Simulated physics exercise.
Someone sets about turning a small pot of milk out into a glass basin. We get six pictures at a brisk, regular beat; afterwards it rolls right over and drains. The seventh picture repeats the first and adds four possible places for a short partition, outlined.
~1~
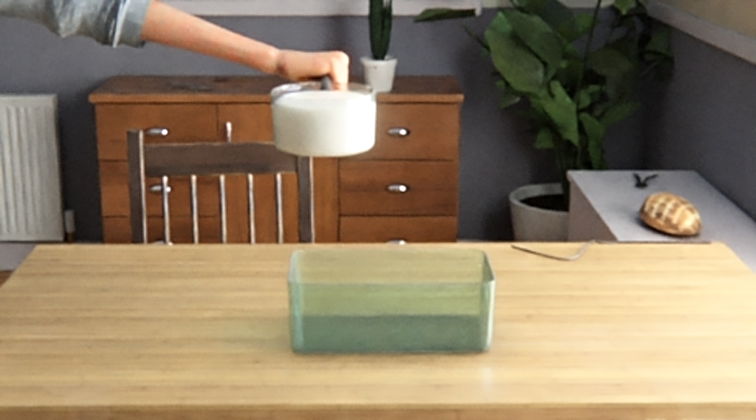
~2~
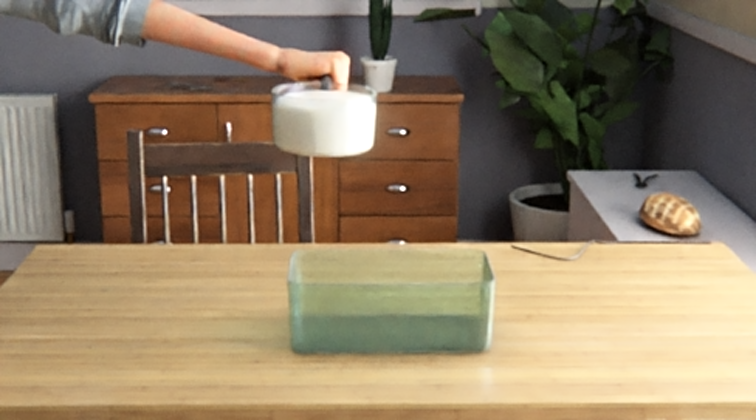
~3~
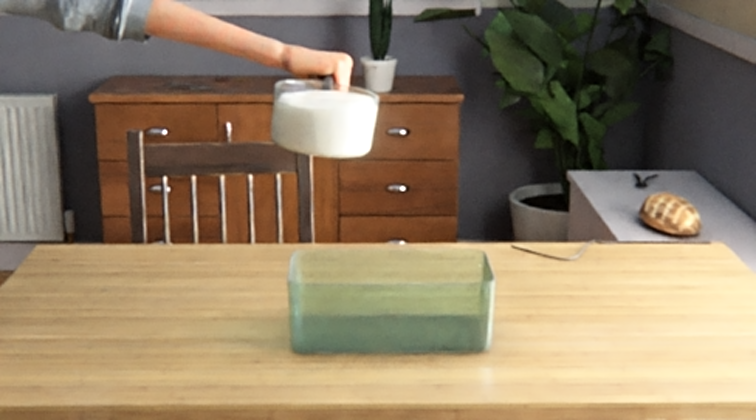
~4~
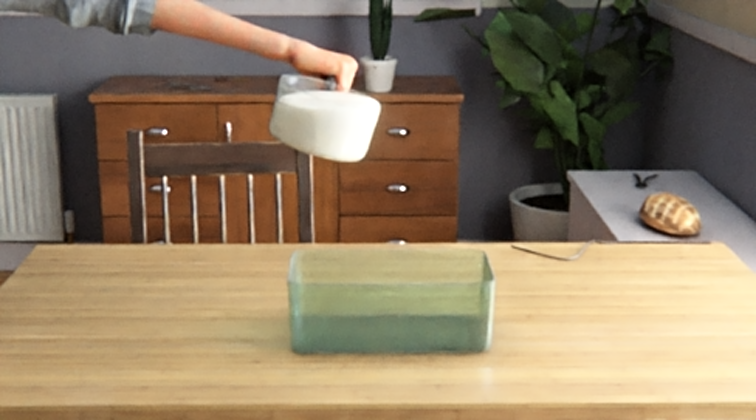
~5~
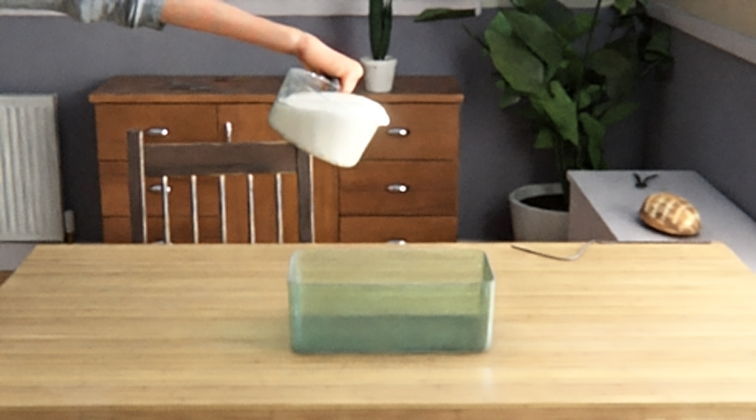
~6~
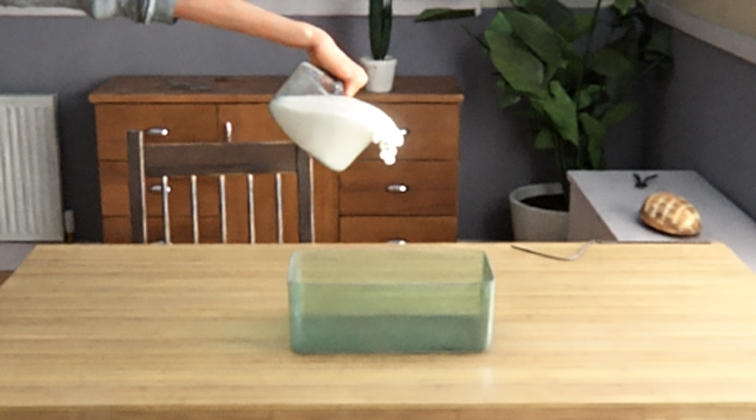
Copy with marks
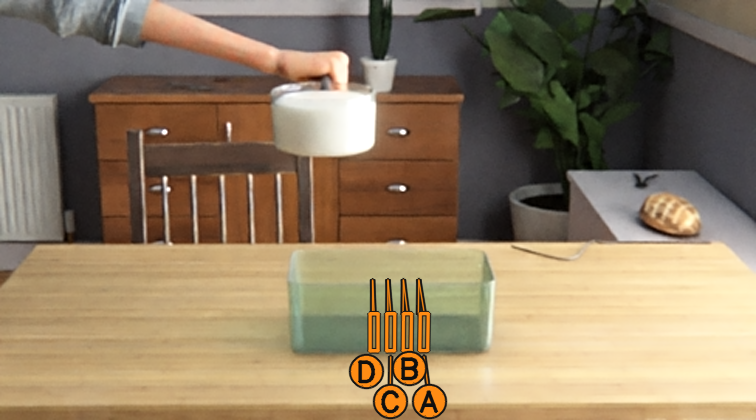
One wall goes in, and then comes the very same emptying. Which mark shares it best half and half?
Choose A.
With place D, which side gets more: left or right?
The right side.
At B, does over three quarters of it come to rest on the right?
No, it does not.
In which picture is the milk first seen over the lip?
Picture 5.
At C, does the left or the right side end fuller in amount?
The right side.
In orange, A at (423, 356); B at (407, 356); C at (390, 356); D at (374, 356).
If A is chosen, about 53 % ends left of the wall and 42 % right of it; 5 % is lost outside.
If B is chosen, about 32 % ends left of the wall and 63 % right of it; 4 % is lost outside.
If C is chosen, about 21 % ends left of the wall and 76 % right of it; 3 % is lost outside.
If D is chosen, about 8 % ends left of the wall and 88 % right of it; 4 % is lost outside.
